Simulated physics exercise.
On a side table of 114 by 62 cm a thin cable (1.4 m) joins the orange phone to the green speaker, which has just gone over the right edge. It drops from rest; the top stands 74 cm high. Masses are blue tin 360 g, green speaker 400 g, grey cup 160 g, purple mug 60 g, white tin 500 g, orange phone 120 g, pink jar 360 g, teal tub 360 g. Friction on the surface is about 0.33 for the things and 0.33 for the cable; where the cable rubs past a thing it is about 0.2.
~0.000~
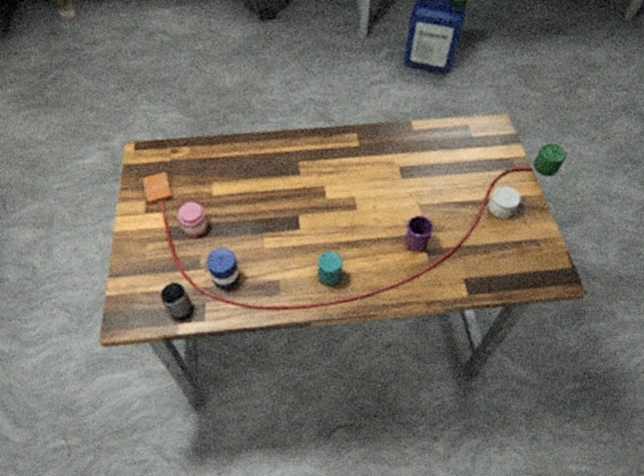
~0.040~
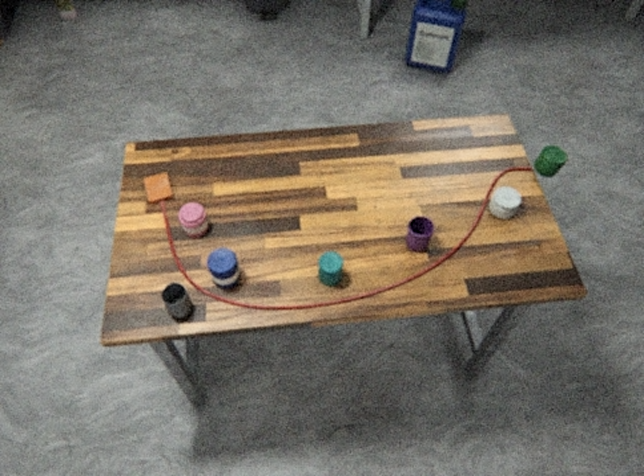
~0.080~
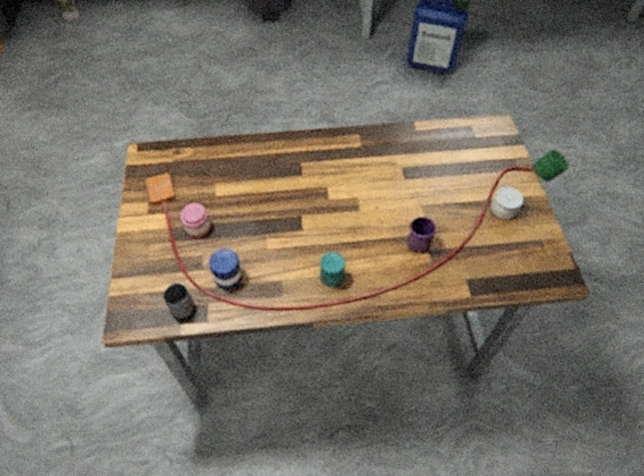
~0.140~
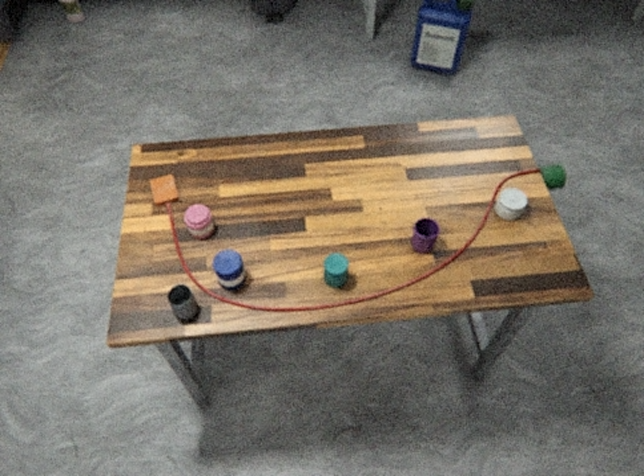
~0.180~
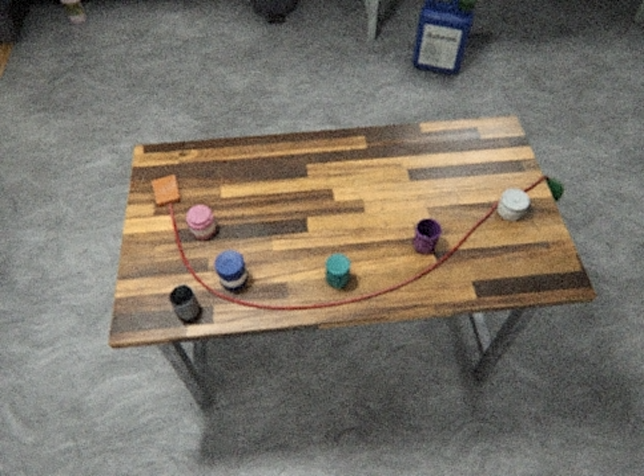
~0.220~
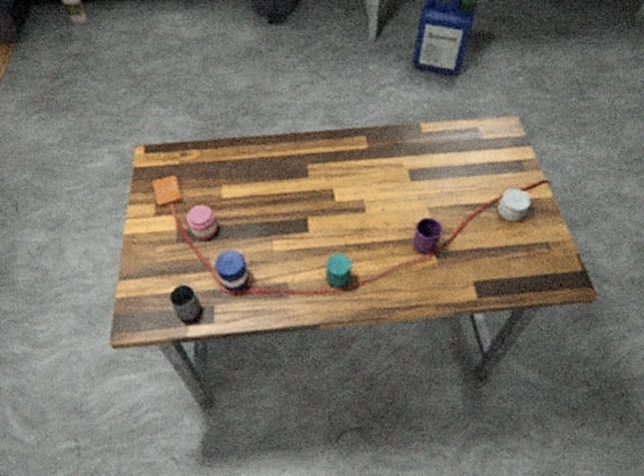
A thin red cable curves across a striped wooden table, seen from above at an angle on a grey floor, linking a flat orange object at the left to a green object just past the right edge. Pink, blue, black, teal, purple and white containers stand around it. The green object drops out of sight behind the edge, the cable straightens against several containers, and the view shifts very slightly.
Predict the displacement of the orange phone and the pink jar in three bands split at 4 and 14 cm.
In order: The orange phone travels a long way; the pink jar barely shifts.
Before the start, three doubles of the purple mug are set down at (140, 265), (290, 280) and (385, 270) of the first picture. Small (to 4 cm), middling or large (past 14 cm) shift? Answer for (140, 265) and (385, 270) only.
In turn: Small, large.
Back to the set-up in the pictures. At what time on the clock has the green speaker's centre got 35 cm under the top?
That is: 0.44 s.
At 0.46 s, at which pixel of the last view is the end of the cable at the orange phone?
At about (194, 248).
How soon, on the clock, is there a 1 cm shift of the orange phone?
Orange phone 0.26 s.
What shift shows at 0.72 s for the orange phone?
Orange phone 40 cm.
By 0.5 s, the cable's tail end at (194, 248); orange phone 17 cm off its start, pink jar 2 cm off its start, purple mug 12 cm off its start.
By 0.7 s, the cable's tail end at (273, 298); orange phone 42 cm off its start, pink jar 2 cm off its start, green speaker over the edge.
By 1.0 s, the cable's tail end at (387, 288); orange phone 64 cm off its start at (378, 300), pink jar 2 cm off its start at (206, 217), green speaker over the edge.
By 1.2 s, the cable's tail end at (439, 294); orange phone on its side, 77 cm off its start, pink jar 2 cm off its start, green speaker over the edge.
By 2.4 s, the cable's tail end at (451, 290); orange phone over the edge, pink jar 2 cm off its start at (206, 217), green speaker over the edge, purple mug 13 cm off its start at (406, 189).
